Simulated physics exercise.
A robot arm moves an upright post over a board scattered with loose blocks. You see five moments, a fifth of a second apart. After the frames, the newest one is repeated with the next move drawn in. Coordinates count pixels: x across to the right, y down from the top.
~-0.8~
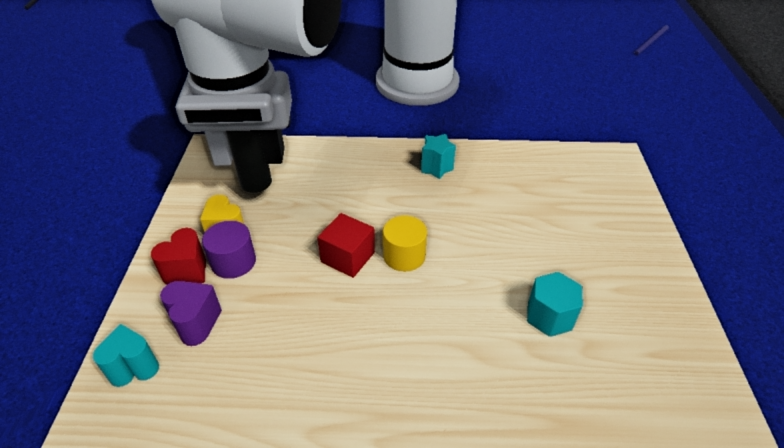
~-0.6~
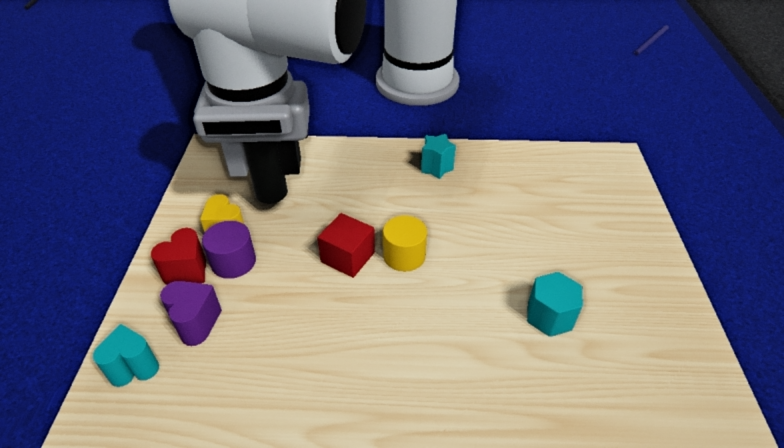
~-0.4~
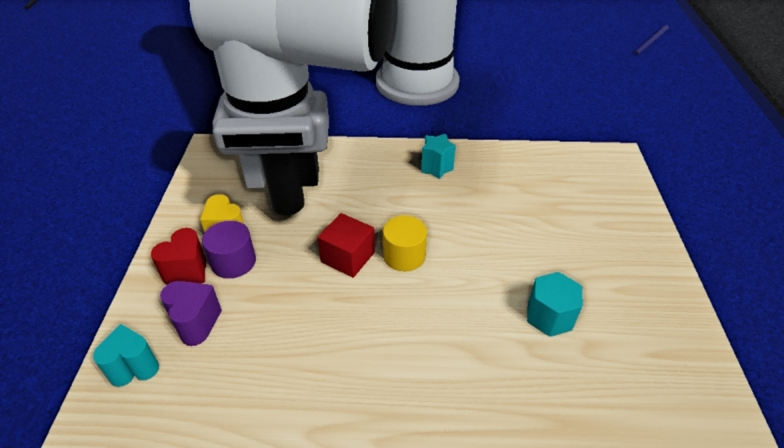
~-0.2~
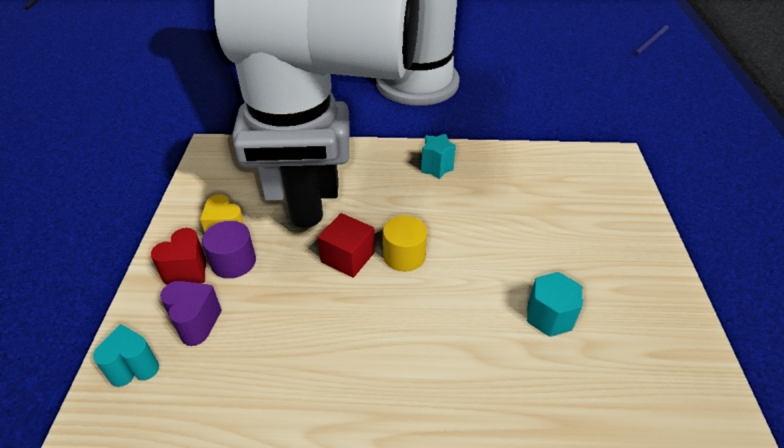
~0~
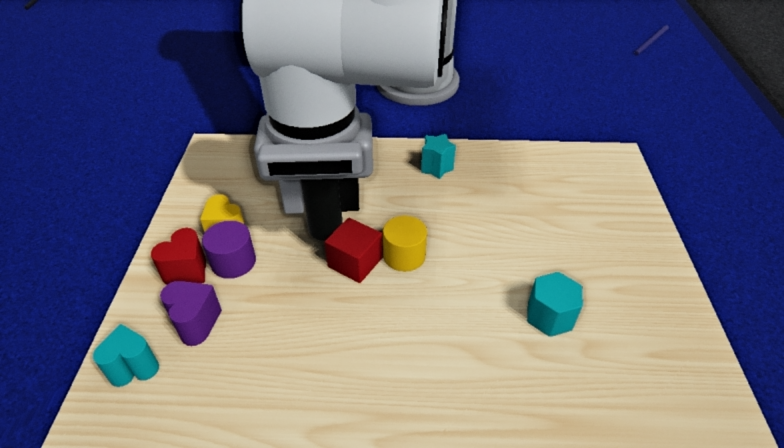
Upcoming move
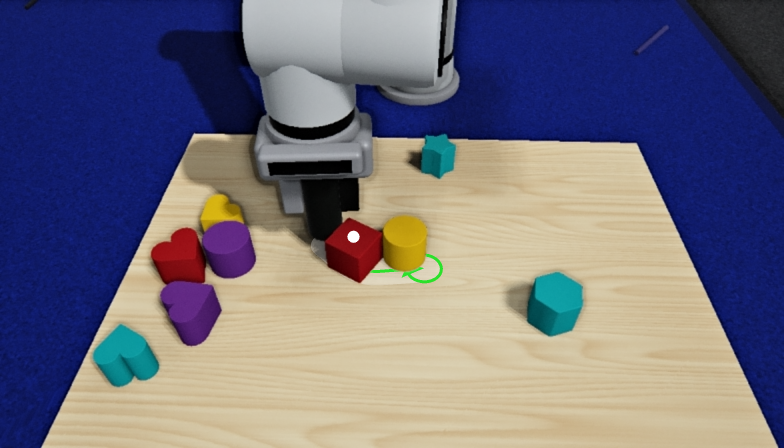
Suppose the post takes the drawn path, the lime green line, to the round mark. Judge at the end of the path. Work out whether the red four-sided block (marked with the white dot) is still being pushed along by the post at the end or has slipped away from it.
When the path is over, you would find the red four-sided block off to the side or behind the post.
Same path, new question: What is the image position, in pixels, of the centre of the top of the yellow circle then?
It should be at (444, 218) by then.
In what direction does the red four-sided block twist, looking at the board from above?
The block spins clockwise.
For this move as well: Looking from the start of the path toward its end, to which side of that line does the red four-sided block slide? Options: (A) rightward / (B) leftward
Answer: A.
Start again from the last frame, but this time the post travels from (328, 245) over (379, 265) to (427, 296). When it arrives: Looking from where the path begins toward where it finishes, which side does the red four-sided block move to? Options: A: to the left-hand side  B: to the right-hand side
I choose B.
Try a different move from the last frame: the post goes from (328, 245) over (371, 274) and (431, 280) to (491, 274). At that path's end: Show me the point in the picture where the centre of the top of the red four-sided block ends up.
Roughly at (433, 288).
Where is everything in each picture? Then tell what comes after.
In the first picture, post's lower end (256, 183); red four-sided block (346, 232); yellow circle (405, 230).
In the second picture, post (272, 193); blocks still.
In the third picture, post (288, 205); blocks still.
In the fourth picture, post (306, 216); blocks still.
In the fifth picture, post (326, 229); red four-sided block (353, 237); yellow circle (405, 230).
Drawn move, from (328, 245) over (352, 264) and (387, 271) to (424, 268); the dot is on the red four-sided block.
The first path, step by step. One third of the way, post (351, 248); red four-sided block (380, 258); yellow circle (409, 230).
Two thirds of the way, post (387, 255); red four-sided block (409, 272), turned 35° clockwise; yellow circle (419, 227).
At the end, post (425, 252); red four-sided block (416, 275), turned 50° clockwise; yellow circle (444, 218).
